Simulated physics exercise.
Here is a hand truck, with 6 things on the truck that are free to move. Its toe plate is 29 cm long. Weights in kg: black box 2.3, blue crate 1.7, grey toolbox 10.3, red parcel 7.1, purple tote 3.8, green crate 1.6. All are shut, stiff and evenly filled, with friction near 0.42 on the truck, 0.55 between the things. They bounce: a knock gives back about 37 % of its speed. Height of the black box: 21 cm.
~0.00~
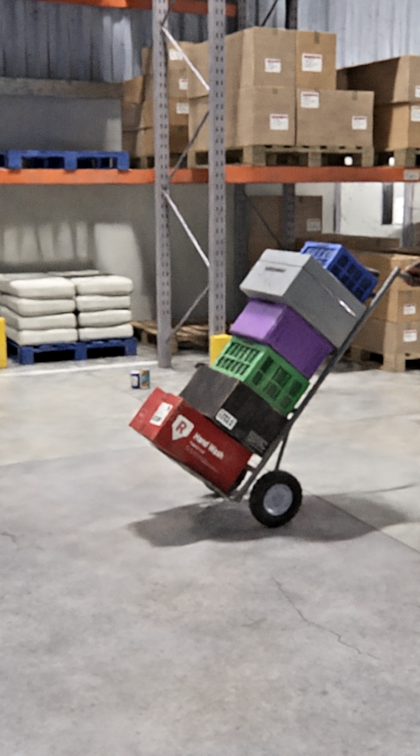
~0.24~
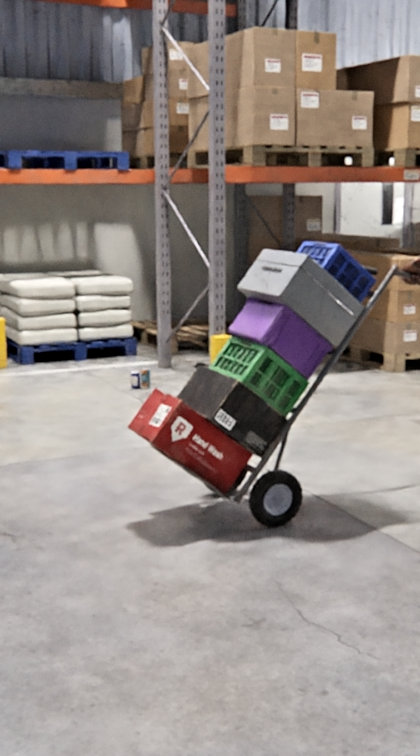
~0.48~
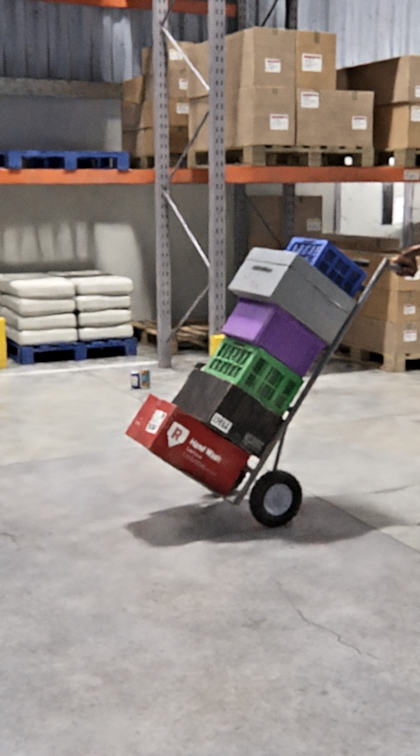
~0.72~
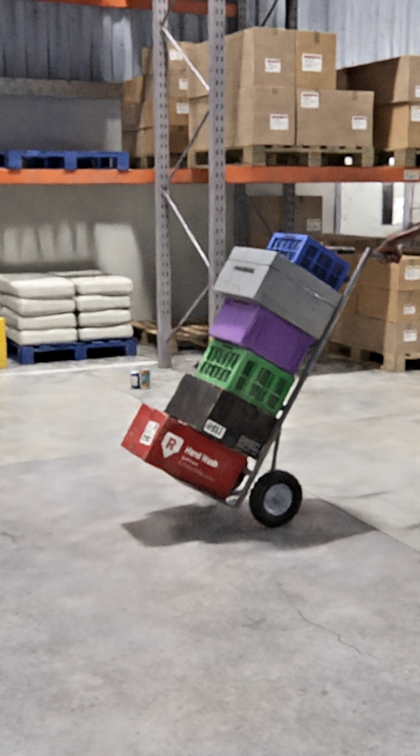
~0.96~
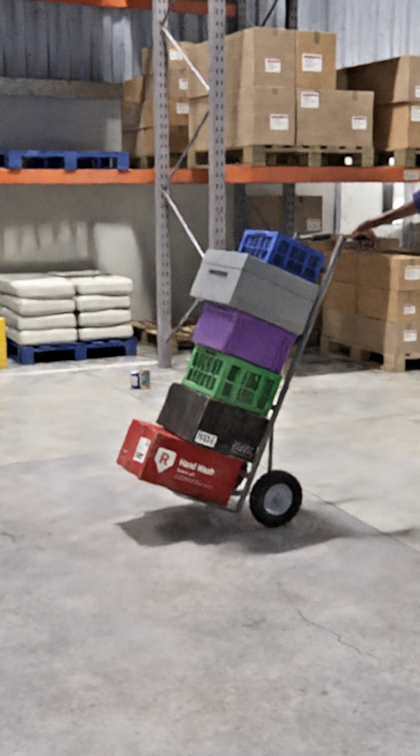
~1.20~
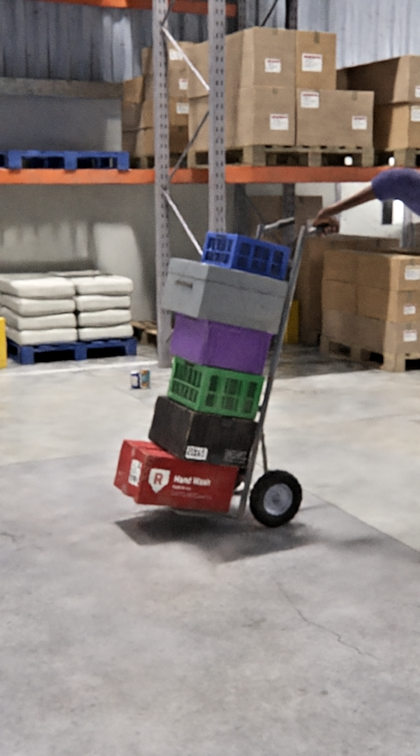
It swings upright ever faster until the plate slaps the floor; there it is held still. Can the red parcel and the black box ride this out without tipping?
The red parcel is still upright, the black box is still upright.
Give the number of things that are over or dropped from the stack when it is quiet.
In all, 4.
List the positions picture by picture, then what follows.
The first frame shows leaning back 40°; red parcel (191, 440); black box (231, 410).
The second frame shows leaning back 39°; purple tote (279, 339); green crate (258, 376).
The third frame shows leaning back 36°; blue crate (322, 269); grey toolbox (292, 295).
The fourth frame shows leaning back 31°; purple tote (260, 337); green crate (244, 377).
The fifth frame shows leaning back 23°; blue crate (280, 257); grey toolbox (254, 291).
The sixth frame shows leaning back 14°; red parcel (175, 475); black box (201, 430).
Around 2.00 s, truck upright; black box tipped 4° against what carries it near (183, 445); red parcel tipped 4° against what carries it near (172, 494); blue crate tipped 14° against what carries it.
Around 2.50 s, truck upright; blue crate, grey toolbox, purple tote and green crate now dropped from the stack.
Around 2.90 s, truck upright.
Finally (3.8 s), dropped from the stack and tipped over, blue crate, grey toolbox, purple tote and green crate; the other 2 still in place (within 10 cm). Final places as that camera would see them, red parcel near (175, 495), black box near (188, 445).
